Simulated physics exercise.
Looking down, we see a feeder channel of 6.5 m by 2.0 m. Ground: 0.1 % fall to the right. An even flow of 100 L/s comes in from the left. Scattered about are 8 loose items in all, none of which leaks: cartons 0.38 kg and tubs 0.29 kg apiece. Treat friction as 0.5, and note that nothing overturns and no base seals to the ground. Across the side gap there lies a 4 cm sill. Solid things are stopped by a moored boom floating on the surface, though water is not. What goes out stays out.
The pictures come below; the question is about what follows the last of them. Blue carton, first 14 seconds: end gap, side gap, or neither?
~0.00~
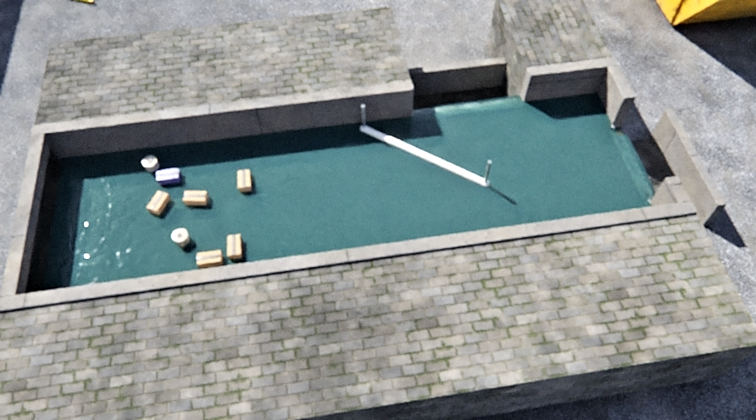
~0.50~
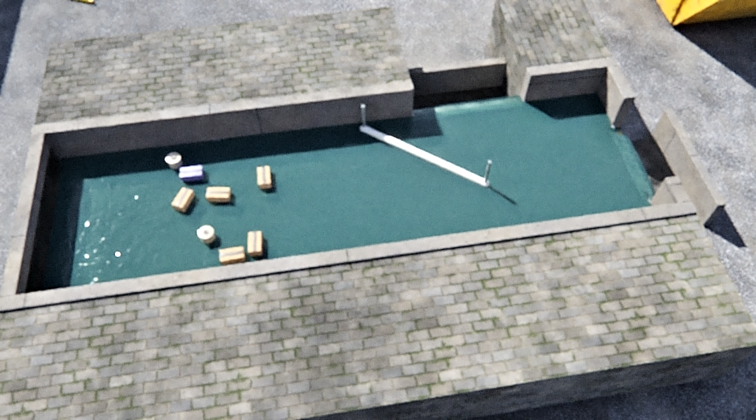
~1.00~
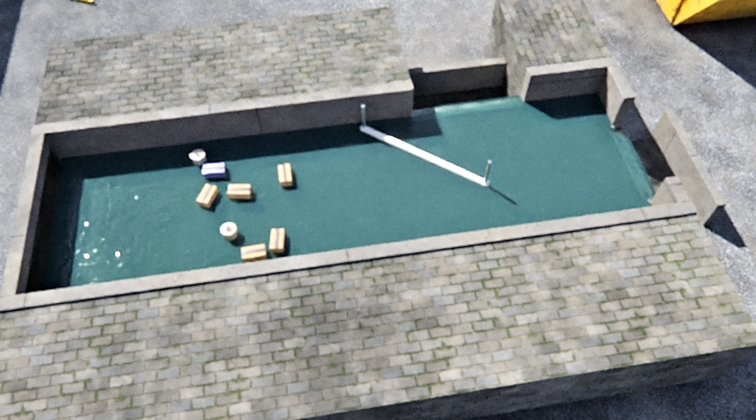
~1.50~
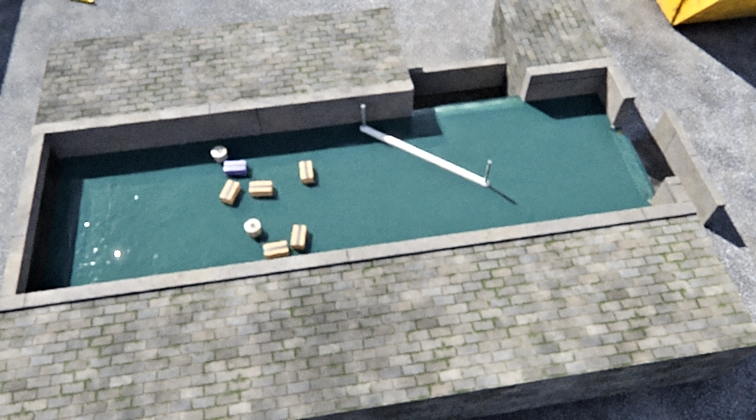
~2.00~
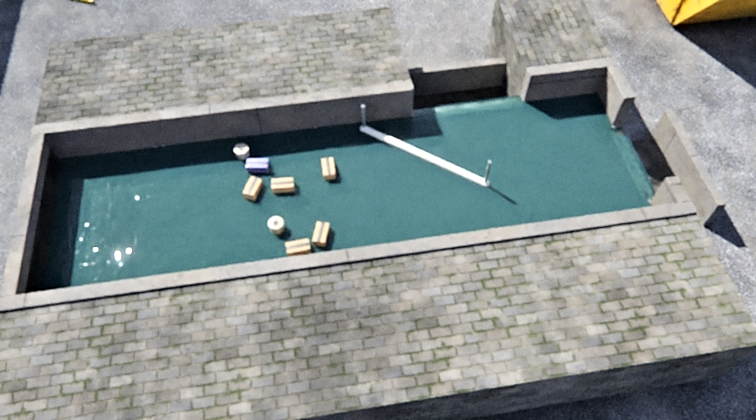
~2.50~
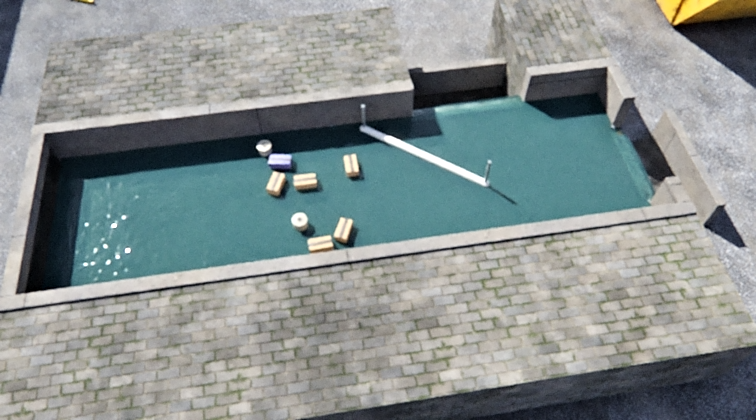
I would say neither.
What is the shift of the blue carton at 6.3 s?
250 cm, give or take.
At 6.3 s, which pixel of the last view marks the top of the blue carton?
By that time it sits near (410, 153).
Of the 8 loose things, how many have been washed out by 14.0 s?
That makes 3 by then.
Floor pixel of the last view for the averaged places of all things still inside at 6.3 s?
Roughly at (445, 186).
After 3.5 s the blue carton is near (326, 153), 1.8 m from its start, afloat; 0 of 8 are out; 8 afloat.
After 6.3 s the blue carton is near (410, 153), 2.7 m from its start, afloat; 0 of 8 are out; 8 afloat.
After 10.0 s the blue carton is near (435, 164), 3.0 m from its start, afloat; 1 of 8 are out; 7 afloat.
After 14.0 s the blue carton is near (447, 170), 3.1 m from its start, afloat; 3 of 8 are out; 5 afloat.
